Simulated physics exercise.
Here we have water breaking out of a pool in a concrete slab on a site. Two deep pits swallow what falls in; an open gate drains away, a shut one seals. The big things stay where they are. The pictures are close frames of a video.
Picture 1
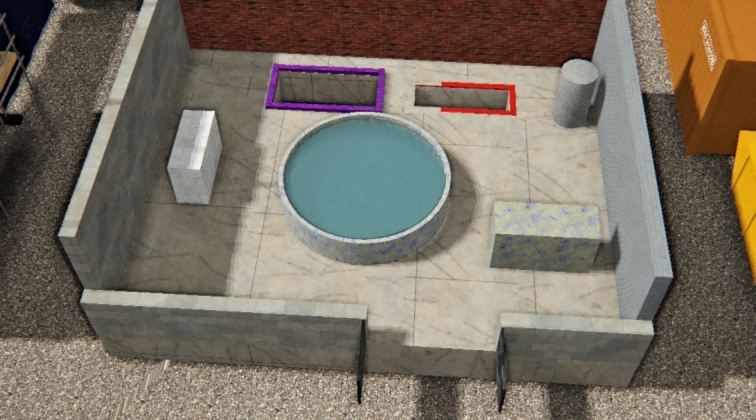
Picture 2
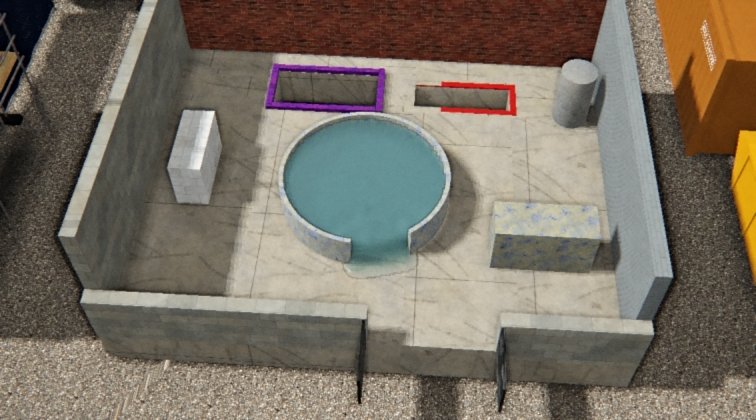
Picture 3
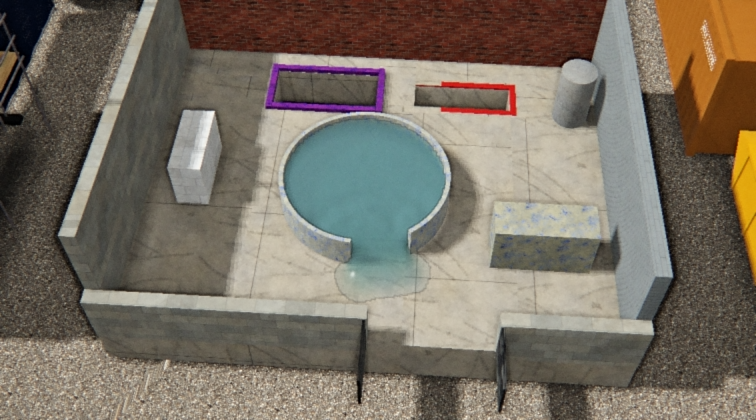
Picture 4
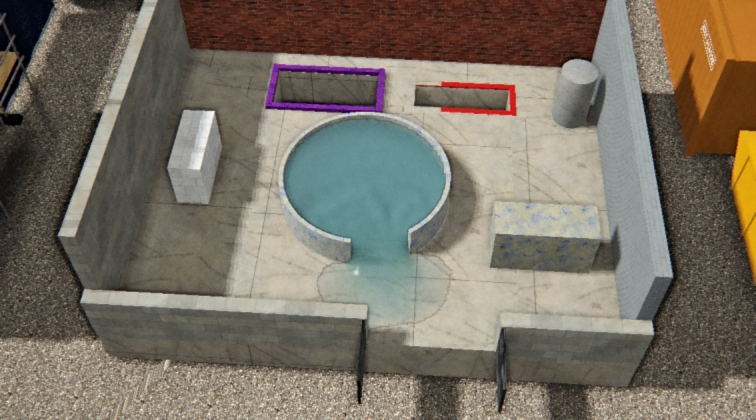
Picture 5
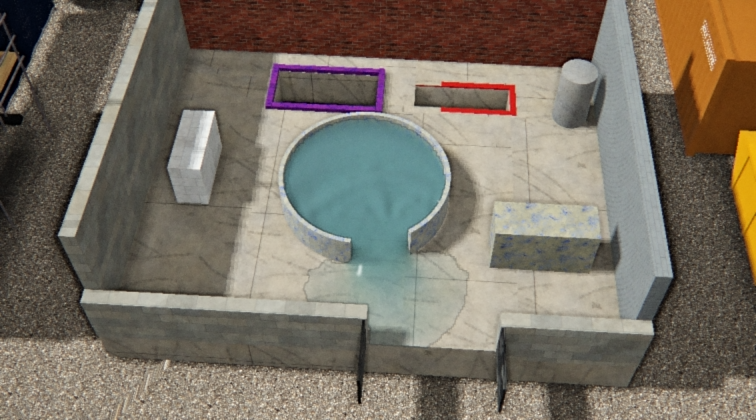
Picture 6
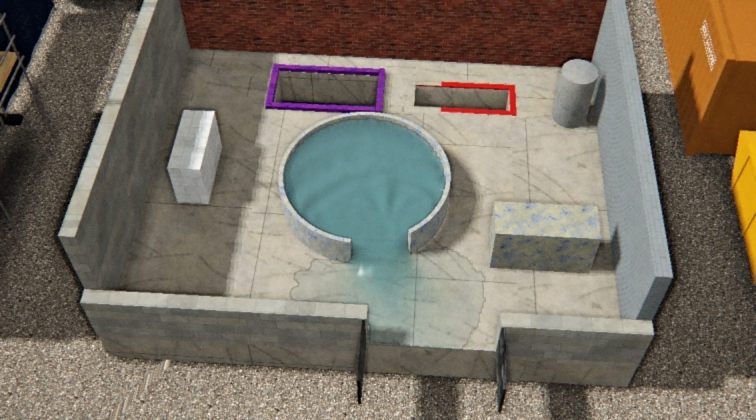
On a walled concrete slab, a round pool opens at the front and water spreads outward.
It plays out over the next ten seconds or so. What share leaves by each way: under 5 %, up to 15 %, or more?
In the end: The gate takes above 15 %; the purple pit takes not even 5 %; the red pit takes not even 5 %.
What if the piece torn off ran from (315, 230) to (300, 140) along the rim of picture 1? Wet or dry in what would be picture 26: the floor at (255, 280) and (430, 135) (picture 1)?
In turn: Flooded, no water.
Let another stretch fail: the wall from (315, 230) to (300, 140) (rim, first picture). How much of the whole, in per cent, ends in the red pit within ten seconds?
Parts in a hundred: Red 4.
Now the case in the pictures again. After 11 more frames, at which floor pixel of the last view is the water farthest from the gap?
Close to (613, 344).
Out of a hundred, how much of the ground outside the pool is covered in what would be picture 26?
I make it 30 per cent.
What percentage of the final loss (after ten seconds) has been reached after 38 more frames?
Near 75 in a hundred.
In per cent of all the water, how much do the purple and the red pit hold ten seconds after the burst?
Roughly 0 per cent, then 0 per cent.
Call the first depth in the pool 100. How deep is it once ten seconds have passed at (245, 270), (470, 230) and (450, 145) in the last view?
Roughly 6, 2 and 0 per cent, in turn.
A moment on, water covers 10 % of the floor; the gate 5 %, the purple pit 0 %, the red pit 0 %.
Next, water covers 20 % of the floor; the gate 13 %, the purple pit 0 %, the red pit 0 %.
Then, water covers 30 % of the floor; the gate 23 %, the purple pit 0 %, the red pit 0 %.
Later, water covers 45 % of the floor; the gate 37 %, the purple pit 0 %, the red pit 0 %.
In the end, water covers 65 % of the floor; the gate 48 %, the purple pit 0 %, the red pit 0 %.
